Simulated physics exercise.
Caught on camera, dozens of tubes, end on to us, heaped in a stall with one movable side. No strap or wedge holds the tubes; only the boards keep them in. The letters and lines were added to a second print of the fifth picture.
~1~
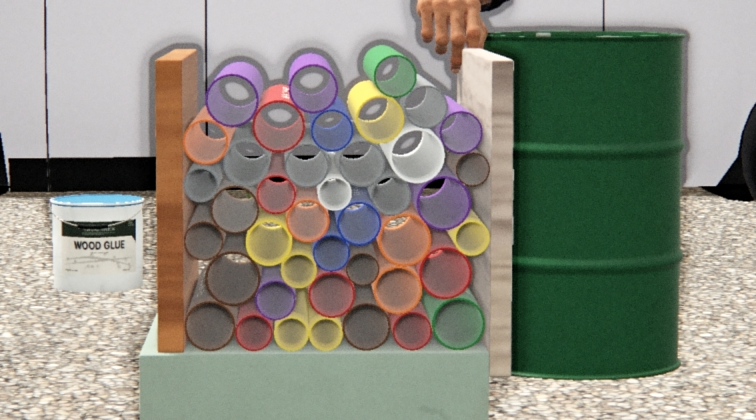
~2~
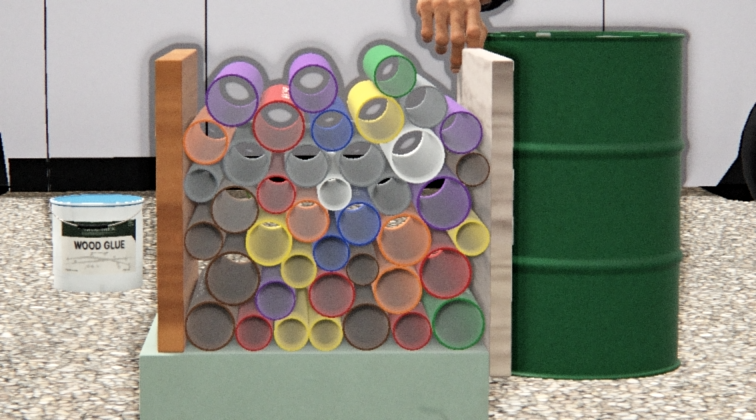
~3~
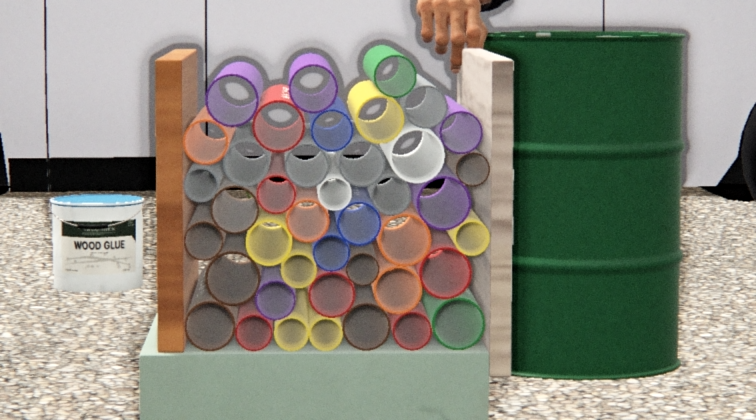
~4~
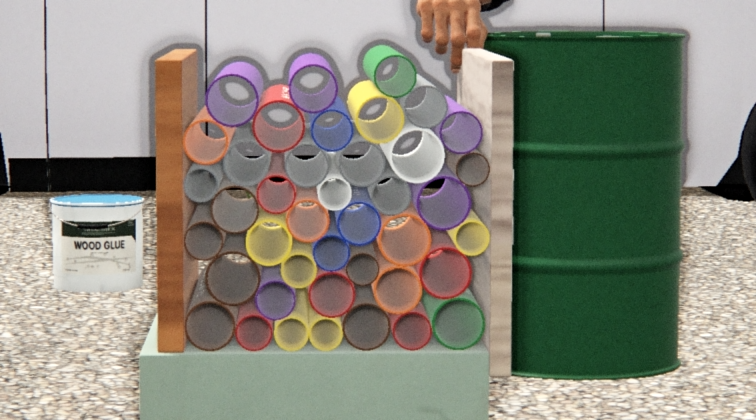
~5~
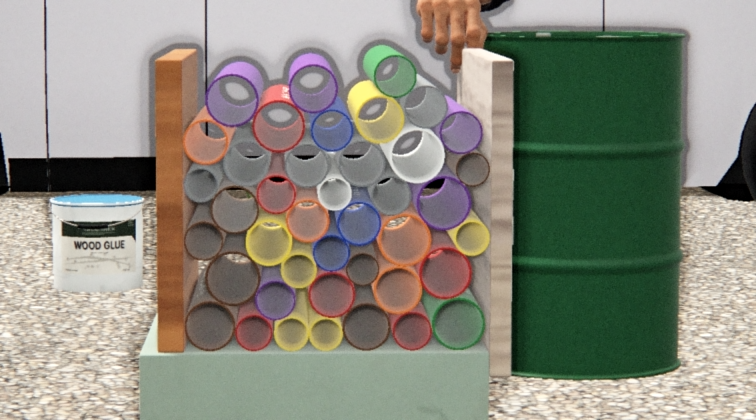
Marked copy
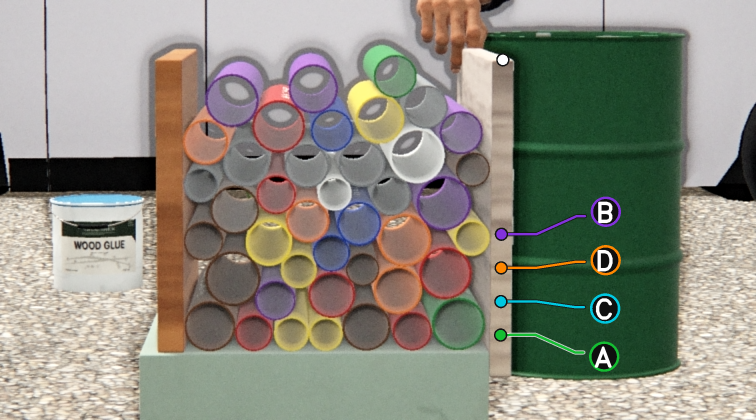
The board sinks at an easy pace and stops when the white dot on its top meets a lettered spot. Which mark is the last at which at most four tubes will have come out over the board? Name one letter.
No lower than B.
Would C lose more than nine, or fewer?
At C, more than nine.
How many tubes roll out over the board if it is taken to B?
The count is four.
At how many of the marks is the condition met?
One of the four.
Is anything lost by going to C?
At C: Yes.
On the marked copy, A at (501, 335); B at (502, 235); C at (501, 301); D at (501, 268); the white dot at (503, 60).
Following B. Soon after the start, top of the board (490, 139).
Later, top of the board (489, 229).
In the end, top of the board (489, 233), four out over the board.
As for the rest, A more than four out over the board; C more than four out over the board; D more than four out over the board.
